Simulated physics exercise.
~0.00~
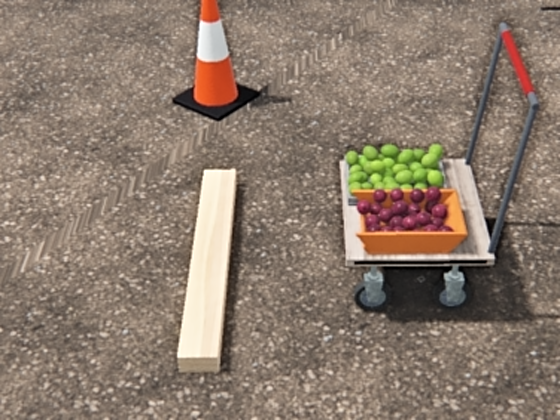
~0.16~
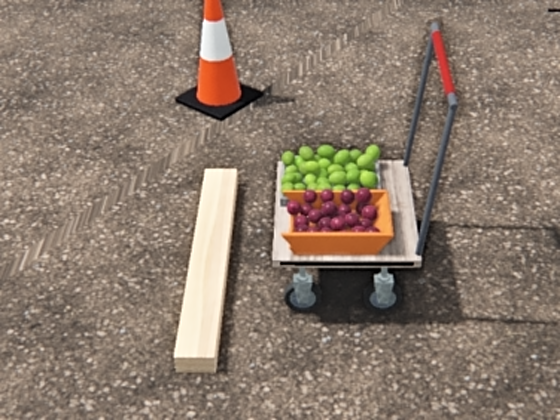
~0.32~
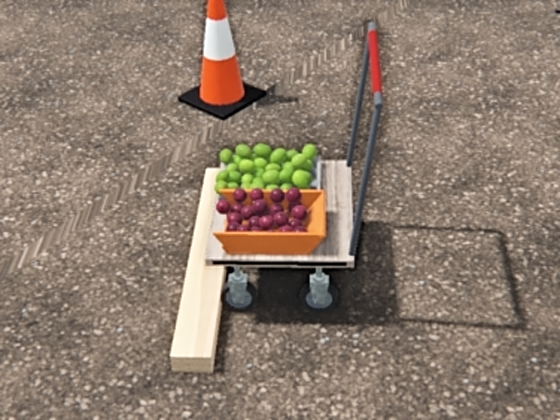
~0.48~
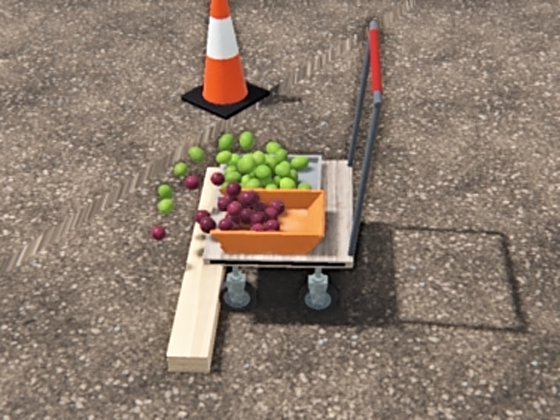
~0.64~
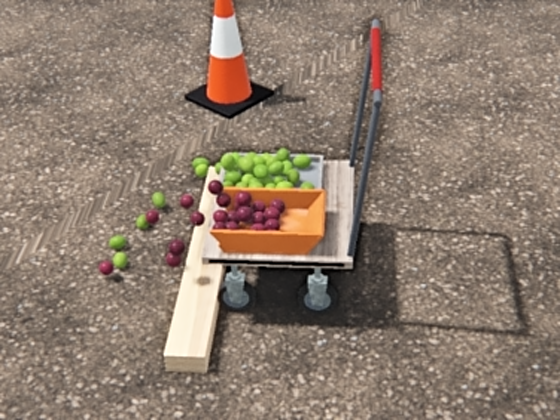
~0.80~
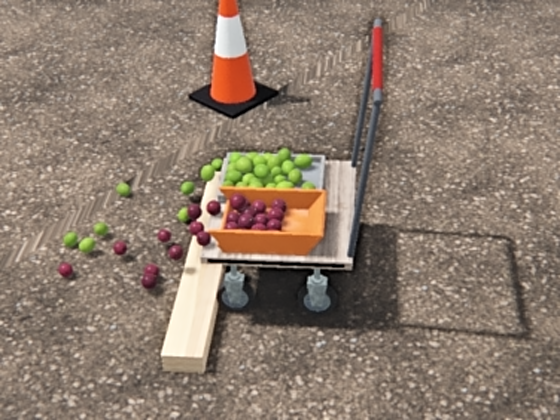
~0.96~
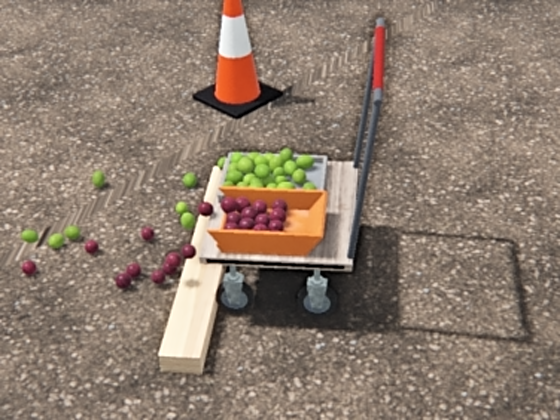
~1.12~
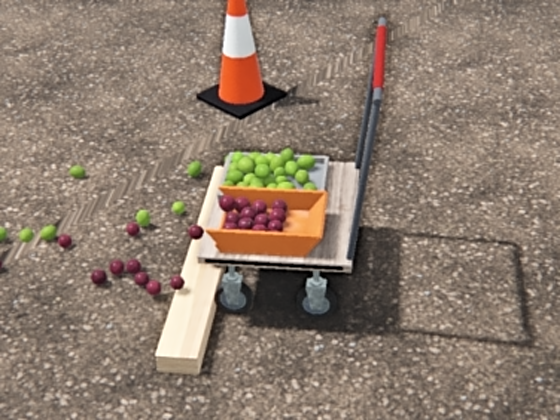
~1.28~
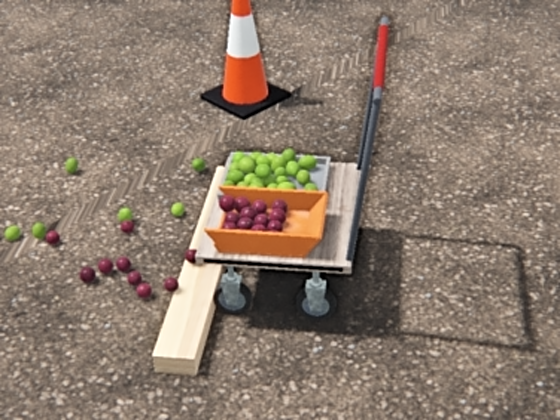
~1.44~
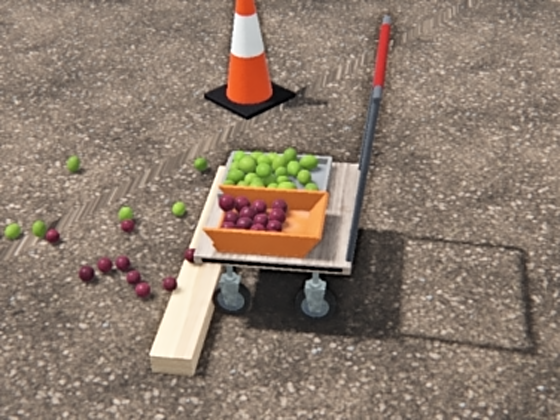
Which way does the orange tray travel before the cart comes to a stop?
The orange tray travels to the left, riding on the cart until it stops at the wooden beam.
